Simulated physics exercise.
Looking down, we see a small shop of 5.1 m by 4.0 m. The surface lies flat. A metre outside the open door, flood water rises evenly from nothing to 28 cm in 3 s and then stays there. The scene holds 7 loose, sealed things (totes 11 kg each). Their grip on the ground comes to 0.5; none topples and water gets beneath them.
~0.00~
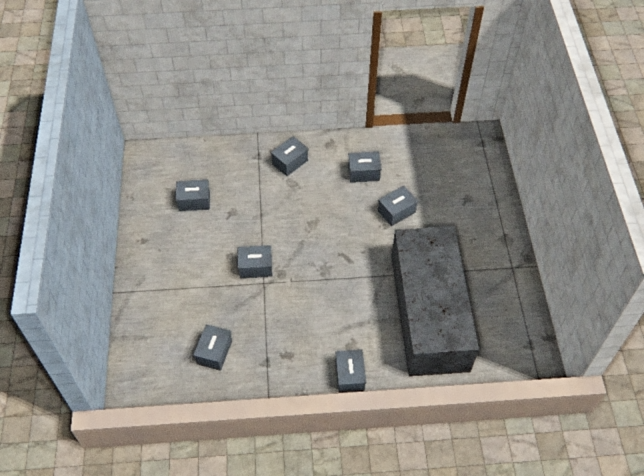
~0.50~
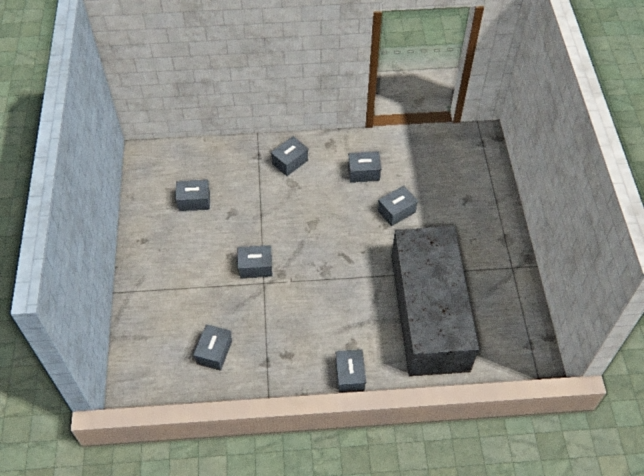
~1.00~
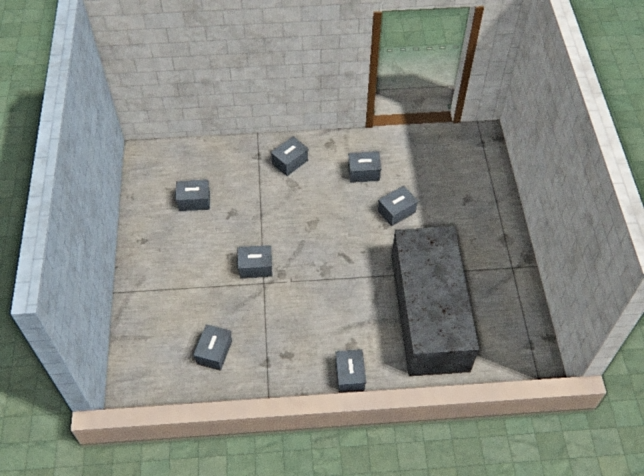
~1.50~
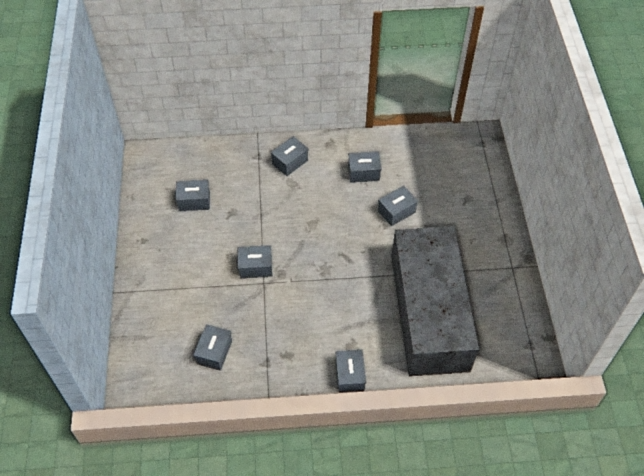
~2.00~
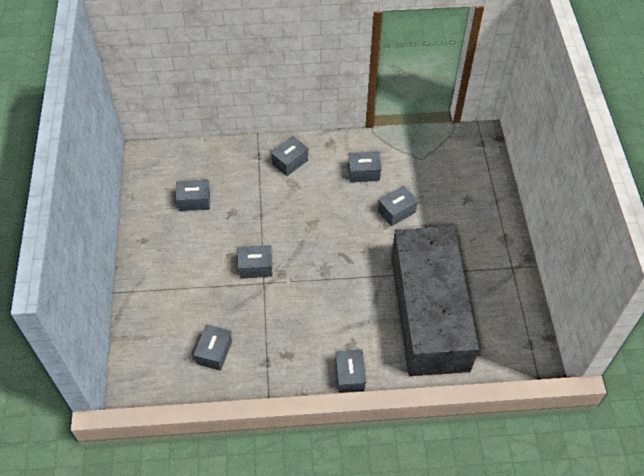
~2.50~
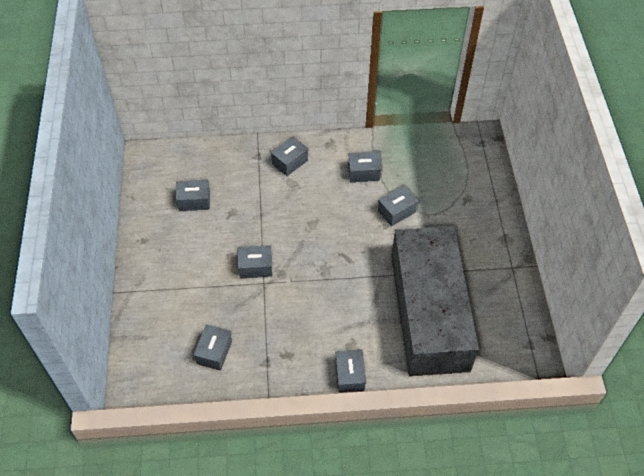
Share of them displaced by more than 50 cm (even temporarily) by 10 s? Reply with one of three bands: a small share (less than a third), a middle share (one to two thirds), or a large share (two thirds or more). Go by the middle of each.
A middle share, one to two thirds.
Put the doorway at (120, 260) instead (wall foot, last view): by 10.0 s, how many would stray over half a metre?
The answer then is 4.
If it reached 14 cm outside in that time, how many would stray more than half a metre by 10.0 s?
You'd get 0 in that case.
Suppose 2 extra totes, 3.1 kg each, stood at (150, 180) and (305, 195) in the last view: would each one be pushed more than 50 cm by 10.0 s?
Order as asked - inside the cutoff and beyond the cutoff.
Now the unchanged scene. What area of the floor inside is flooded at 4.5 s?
My estimate is roughly 10.0 m2.
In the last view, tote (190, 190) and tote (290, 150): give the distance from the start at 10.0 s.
They sit 0 cm and 0 cm away, in the order given.
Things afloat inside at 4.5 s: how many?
Total: 0.
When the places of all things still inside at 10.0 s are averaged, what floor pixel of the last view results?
Centred roughly on (250, 269).
After 3.5 s 0 of 7 are over 50 cm from their spots; 0 afloat.
After 4.5 s 2 of 7 are over 50 cm from their spots; 0 afloat.
After 7.0 s 3 of 7 are over 50 cm from their spots; 0 afloat.
After 10.0 s 3 of 7 are over 50 cm from their spots, and 3 have been at some point; 3 afloat.
